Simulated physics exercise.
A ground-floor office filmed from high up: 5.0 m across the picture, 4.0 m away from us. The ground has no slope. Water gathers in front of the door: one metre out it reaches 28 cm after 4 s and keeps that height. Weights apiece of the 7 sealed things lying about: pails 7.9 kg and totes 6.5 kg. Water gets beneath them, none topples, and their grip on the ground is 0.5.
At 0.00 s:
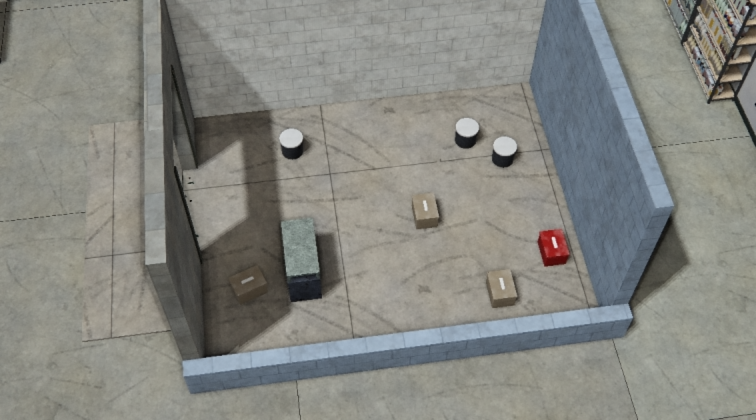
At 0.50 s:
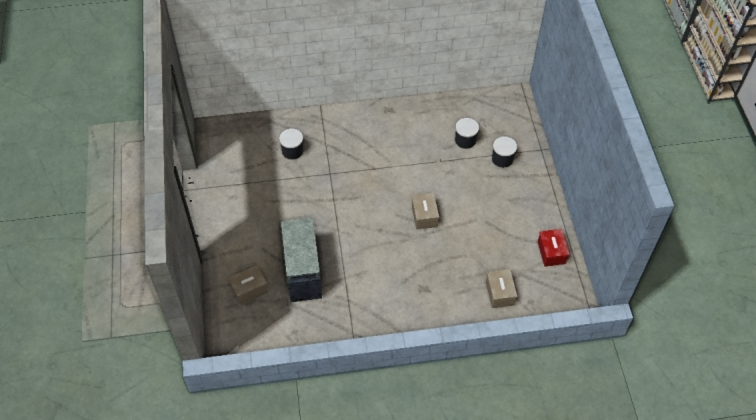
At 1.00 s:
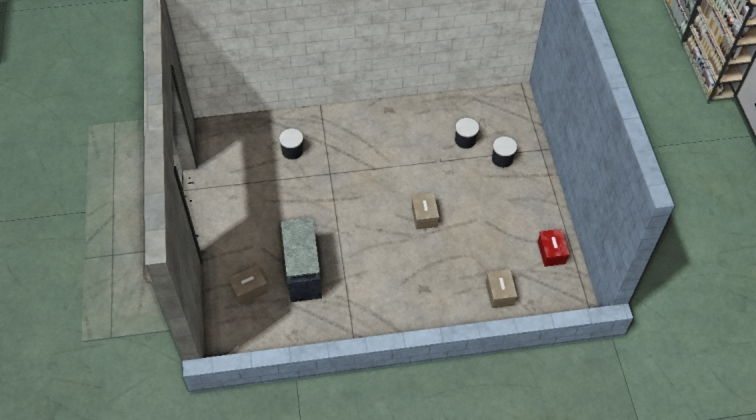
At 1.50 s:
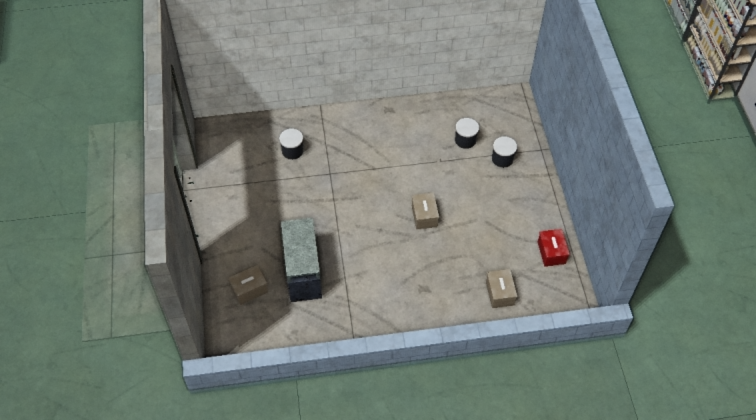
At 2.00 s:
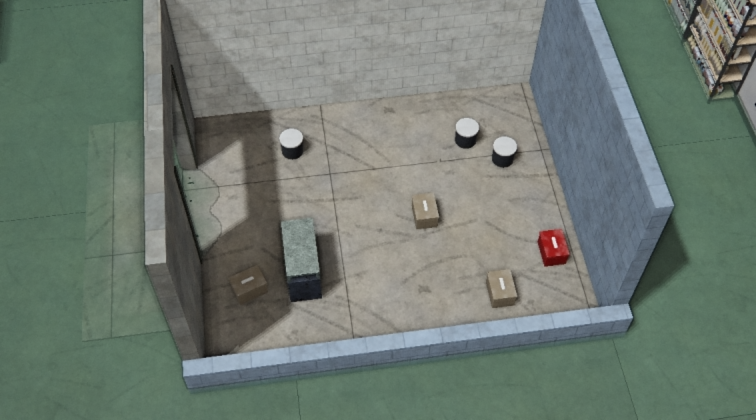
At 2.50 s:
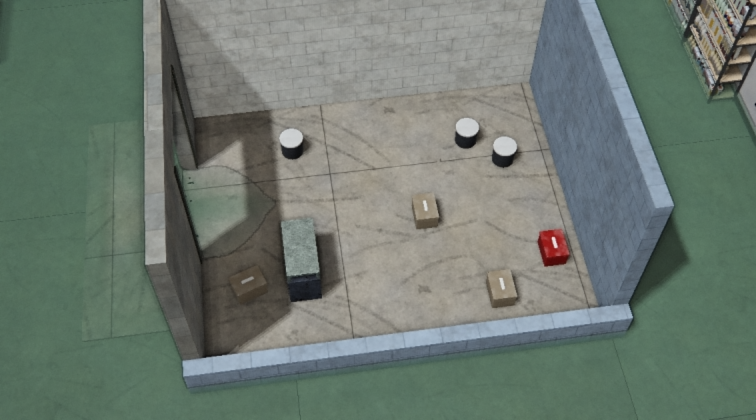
In a ground-floor office seen from high up, pails and totes, one of them red, sit on a bare floor as greenish water spreads over the ground outside the walls. The water then slips in at the doorway on the left and fans a short way across the floor, while every object stays still.
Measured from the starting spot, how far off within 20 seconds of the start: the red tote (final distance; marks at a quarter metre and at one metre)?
Red tote ends far away.
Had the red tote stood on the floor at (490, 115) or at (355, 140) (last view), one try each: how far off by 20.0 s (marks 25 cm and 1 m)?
In turn: It ends far away; it travels far.
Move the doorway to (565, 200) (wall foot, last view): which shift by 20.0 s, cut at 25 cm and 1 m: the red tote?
Then the red tote travels far.
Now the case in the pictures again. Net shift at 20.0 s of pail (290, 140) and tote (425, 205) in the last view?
In that order: 350 cm, 150 cm.
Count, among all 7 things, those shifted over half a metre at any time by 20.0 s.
7 of them.
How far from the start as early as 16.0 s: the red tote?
About 100 cm.
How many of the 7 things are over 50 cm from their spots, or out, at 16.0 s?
I count 7.
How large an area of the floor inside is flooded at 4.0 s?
Some 6.5 m2.
After 4.0 s the red tote is near (554, 243), 0.0 m from its start, aground; 0 afloat.
After 9.0 s the red tote is near (473, 306), 1.4 m from its start, afloat; 7 afloat.
After 16.0 s the red tote is near (494, 285), 1.1 m from its start, afloat; 7 afloat.
After 20.0 s the red tote is near (256, 242), 3.8 m from its start, afloat; 7 afloat.
